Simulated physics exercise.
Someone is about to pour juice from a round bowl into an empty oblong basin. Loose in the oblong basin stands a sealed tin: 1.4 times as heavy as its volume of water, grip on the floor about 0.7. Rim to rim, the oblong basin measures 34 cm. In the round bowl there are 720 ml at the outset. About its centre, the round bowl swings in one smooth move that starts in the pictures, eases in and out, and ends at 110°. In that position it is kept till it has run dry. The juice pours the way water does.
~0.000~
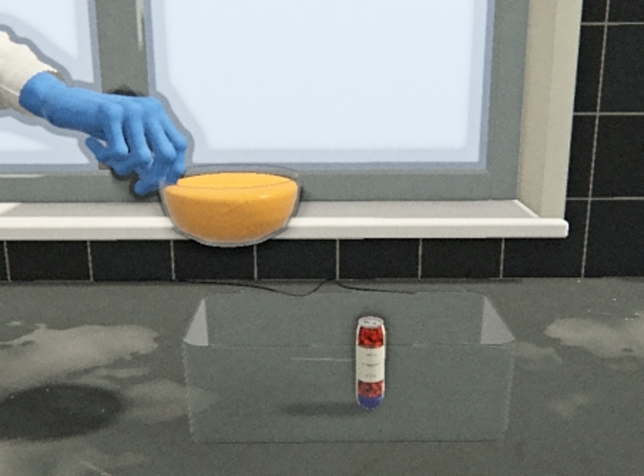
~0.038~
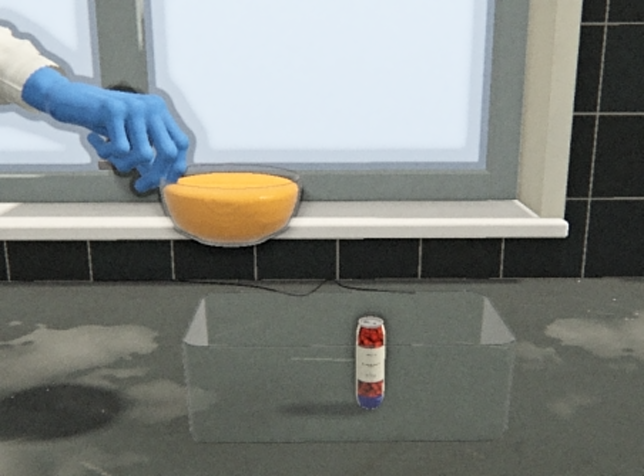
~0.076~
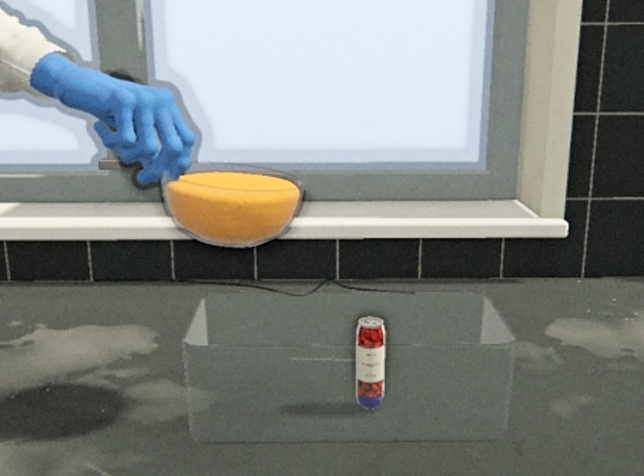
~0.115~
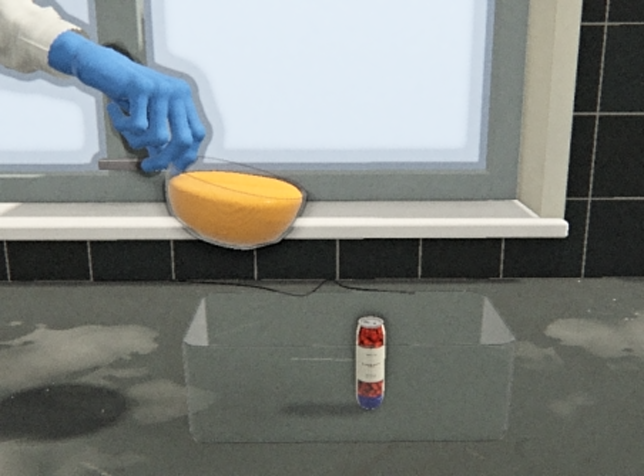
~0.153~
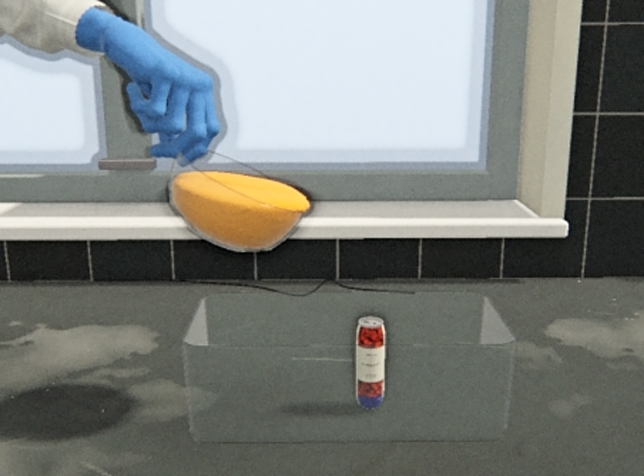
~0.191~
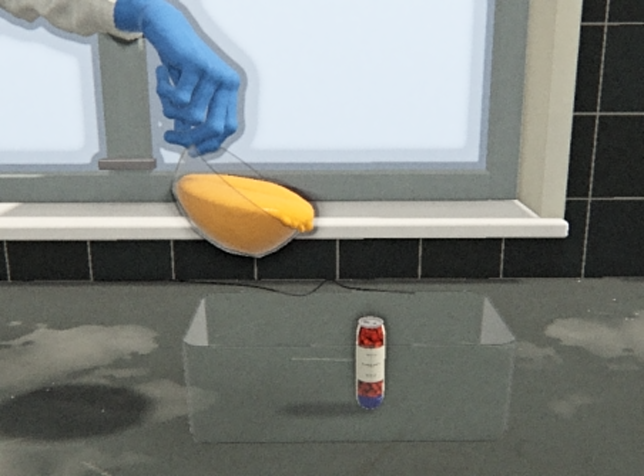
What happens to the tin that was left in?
It will tip.
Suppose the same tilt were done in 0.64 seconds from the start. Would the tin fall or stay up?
Outcome - the tin remains standing.
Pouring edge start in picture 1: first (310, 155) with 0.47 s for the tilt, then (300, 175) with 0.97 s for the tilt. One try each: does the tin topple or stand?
First it tips over; then it stays on its base.
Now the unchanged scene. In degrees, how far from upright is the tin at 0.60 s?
It is at some 15°.
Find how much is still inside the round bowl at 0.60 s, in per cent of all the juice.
What remains is about 0 percent of it all.
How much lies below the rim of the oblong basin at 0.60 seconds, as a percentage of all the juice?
Near 98 in a hundred.
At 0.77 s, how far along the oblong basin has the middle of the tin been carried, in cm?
Close to 1 cm.
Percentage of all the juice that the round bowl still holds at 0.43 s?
Close to 6 percent of the liquid remains at that time.
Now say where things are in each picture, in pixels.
It leans 0°; its right rim is at (300, 177); the juice meets the walls at (165, 185) and (297, 184); the oblong basin's rim runs from (194, 319) to (500, 317); the tin's top is at (371, 326), in the first frame.
It leans 2°; its right rim is at (301, 179); the juice meets the walls at (165, 184) and (298, 185), in the second frame.
It leans 7°; its right rim is at (303, 185); the juice meets the walls at (168, 181) and (300, 188), in the third frame.
It leans 16°; its right rim is at (305, 196); the juice meets the walls at (171, 178) and (303, 192), in the fourth frame.
It leans 26°; its right rim is at (305, 210); the juice meets the walls at (175, 177) and (301, 199); 2 per cent is over the edge, in the fifth frame.
It leans 39°; its right rim is at (302, 225); the juice meets the walls at (179, 179) and (292, 207); 9 per cent is over the edge, in the sixth frame.
By 0.43 s the tilt is 108° and 6 per cent is still to pour; the tin stands where it began.
By 0.60 s the tilt is 110° and 0 per cent is still to pour; the tin leans 13°.
By 0.77 s the tilt is 110° and 0 per cent is still to pour; the tin leans 7°.
By 0.97 s the tilt is 110° and 0 per cent is still to pour; the tin leans 12°.
At rest the tin lies on its side.
